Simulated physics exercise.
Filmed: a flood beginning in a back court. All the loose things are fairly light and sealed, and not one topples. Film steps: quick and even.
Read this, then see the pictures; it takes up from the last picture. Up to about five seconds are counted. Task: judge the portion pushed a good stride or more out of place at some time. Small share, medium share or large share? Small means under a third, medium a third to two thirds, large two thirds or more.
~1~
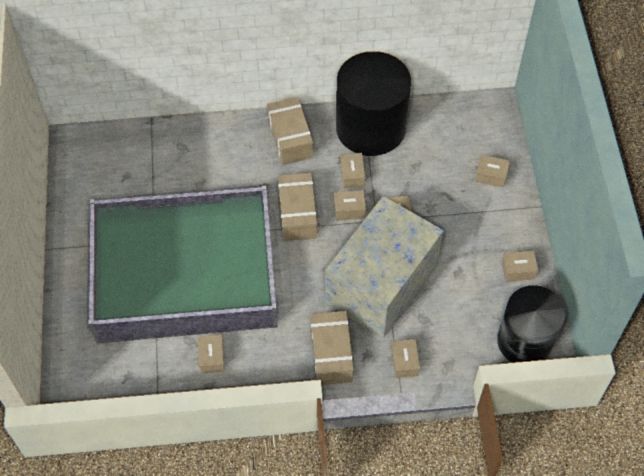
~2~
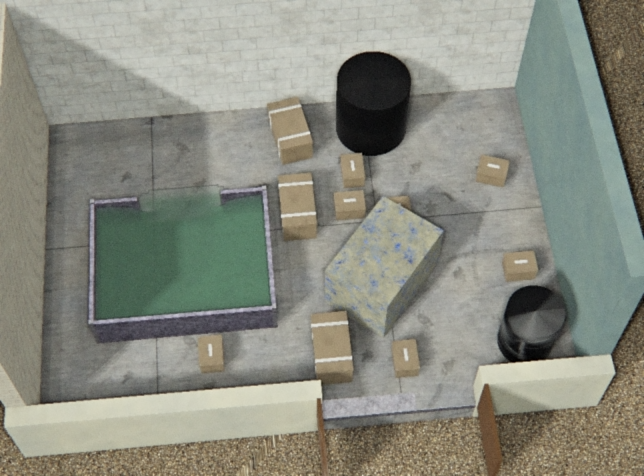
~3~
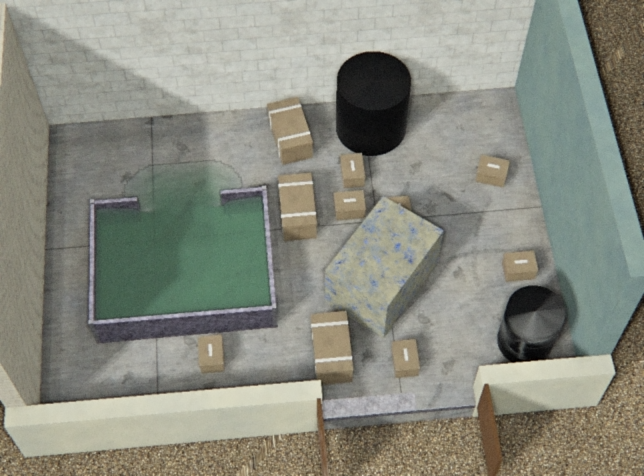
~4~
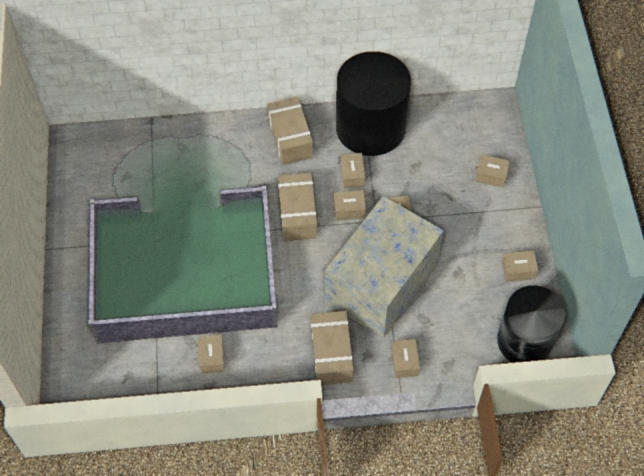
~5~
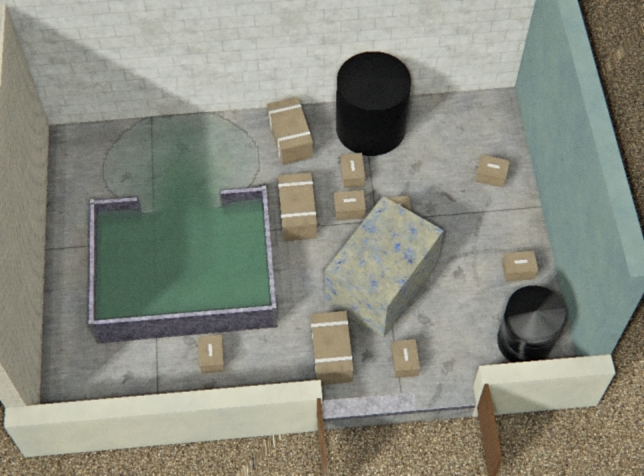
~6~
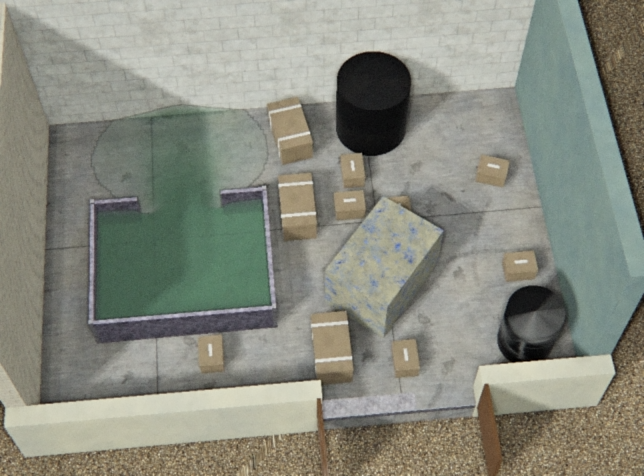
A small share.
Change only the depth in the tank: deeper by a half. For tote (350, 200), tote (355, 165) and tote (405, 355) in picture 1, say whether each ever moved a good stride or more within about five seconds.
Object 1: Covered it. Object 2: Covered it. Object 3: Didn't cover it.
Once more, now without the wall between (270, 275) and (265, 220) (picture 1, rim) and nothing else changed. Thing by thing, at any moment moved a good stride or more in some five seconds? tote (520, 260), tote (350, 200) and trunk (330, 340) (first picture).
Taking them in order, short of it, covered the distance, covered the distance.
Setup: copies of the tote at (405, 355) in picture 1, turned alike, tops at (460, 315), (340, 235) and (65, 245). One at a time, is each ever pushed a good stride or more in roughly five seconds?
Taking them one at a time: Remains close, then remains close, then gets driven off.
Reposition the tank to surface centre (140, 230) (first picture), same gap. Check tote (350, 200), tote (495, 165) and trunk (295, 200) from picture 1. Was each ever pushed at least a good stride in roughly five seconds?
Object by object, in turn: Travelled a good distance, lingered near its place, travelled a good distance.
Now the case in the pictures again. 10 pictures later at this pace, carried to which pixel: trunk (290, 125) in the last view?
It should end up around (318, 146).
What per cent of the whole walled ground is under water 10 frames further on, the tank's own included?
Wet share: Around 35 %.
A moment on, 0 of 10 are well off their spots; 0 afloat.
Next, 1 of 10 are well off their spots; 0 afloat.
Later, 1 of 10 are well off their spots; 2 afloat.
In the end, 3 of 10 are well off their spots, and 3 have been at some point; 2 afloat.
